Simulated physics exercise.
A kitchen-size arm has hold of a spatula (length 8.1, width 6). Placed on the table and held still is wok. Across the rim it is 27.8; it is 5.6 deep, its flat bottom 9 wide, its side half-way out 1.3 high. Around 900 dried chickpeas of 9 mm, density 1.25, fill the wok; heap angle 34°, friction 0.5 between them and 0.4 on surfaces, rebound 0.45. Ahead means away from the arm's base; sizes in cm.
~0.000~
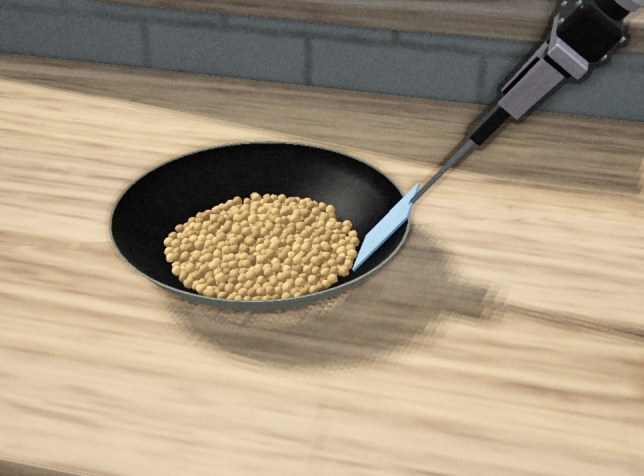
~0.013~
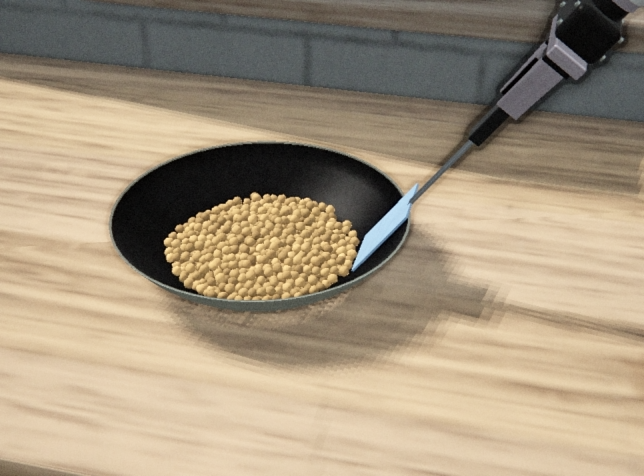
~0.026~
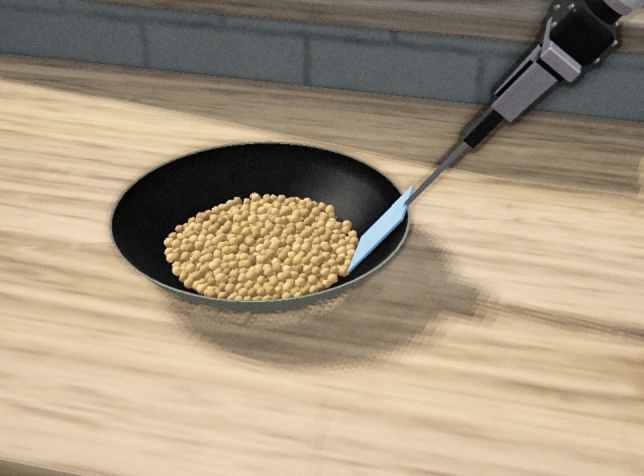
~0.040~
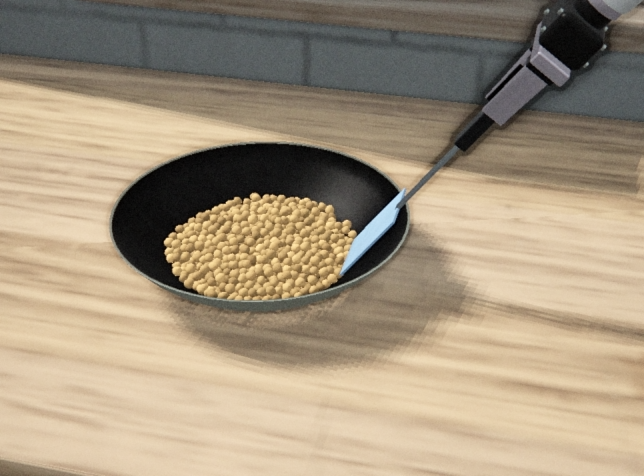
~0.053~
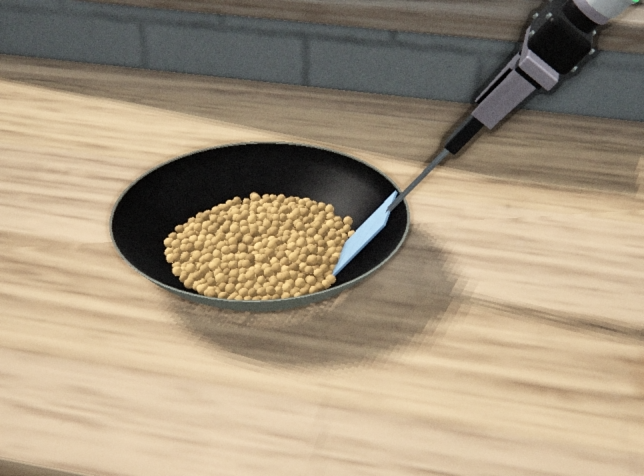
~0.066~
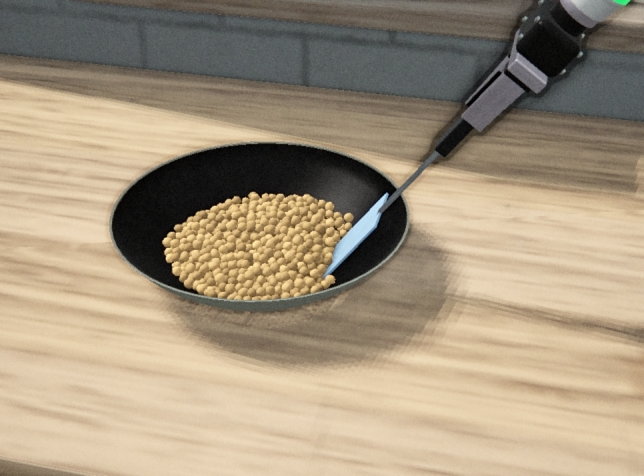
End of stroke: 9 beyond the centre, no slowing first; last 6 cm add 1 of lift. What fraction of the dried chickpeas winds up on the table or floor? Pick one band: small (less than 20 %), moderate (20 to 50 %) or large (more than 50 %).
Small.
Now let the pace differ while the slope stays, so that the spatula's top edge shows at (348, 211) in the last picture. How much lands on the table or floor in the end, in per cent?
I'd say around 30 per cent.
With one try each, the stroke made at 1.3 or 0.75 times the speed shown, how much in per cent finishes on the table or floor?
Around 15 per cent and around 5 per cent.
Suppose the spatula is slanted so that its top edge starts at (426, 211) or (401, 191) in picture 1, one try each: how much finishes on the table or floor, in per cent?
Some 5 and 10 per cent.
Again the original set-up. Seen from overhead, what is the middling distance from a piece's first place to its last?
Some 4 cm.
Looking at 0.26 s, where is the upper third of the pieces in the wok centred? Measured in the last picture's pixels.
It is centred at roughly (182, 217).
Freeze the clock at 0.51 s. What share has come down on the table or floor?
Share at that moment: About 5 %.
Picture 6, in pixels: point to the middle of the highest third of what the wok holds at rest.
Close to pixel (168, 216).
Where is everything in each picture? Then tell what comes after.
The first picture shows spatula top edge at (413, 200), sloping 54°; upper third of the load around (261, 239), from x 170 to 355, top at y 195; 900 in the wok.
The second picture shows spatula top edge at (413, 200), sloping 54°; upper third of the load around (261, 240), from x 170 to 355, top at y 195.
The third picture shows spatula top edge at (408, 202), sloping 54°; upper third of the load around (261, 240), from x 170 to 355, top at y 195.
The fourth picture shows spatula top edge at (400, 205), sloping 54°; upper third of the load around (262, 240), from x 170 to 355, top at y 195.
The fifth picture shows spatula top edge at (391, 208), sloping 54°; upper third of the load around (267, 239), from x 170 to 350, top at y 195.
The sixth picture shows spatula top edge at (382, 210), sloping 54°; upper third of the load around (265, 236), from x 170 to 350, top at y 195; 900 in the wok.
By 0.16 s, sloping 54°, highest piece 4 above the table; 900 in the wok.
By 0.26 s, sloping 54°, highest piece 6 above the table; 900 in the wok.
By 0.51 s, sloping 54°, highest piece 7 above the table; 822 in the wok, 66 on the table or floor, 12 on the blade or in flight.
By 1.56 s, sloping 54°, highest piece 6 above the table; 820 in the wok, 80 on the table or floor.
Final count, 820 in the wok, 80 on the table or floor. That is 9 % on the table or floor.
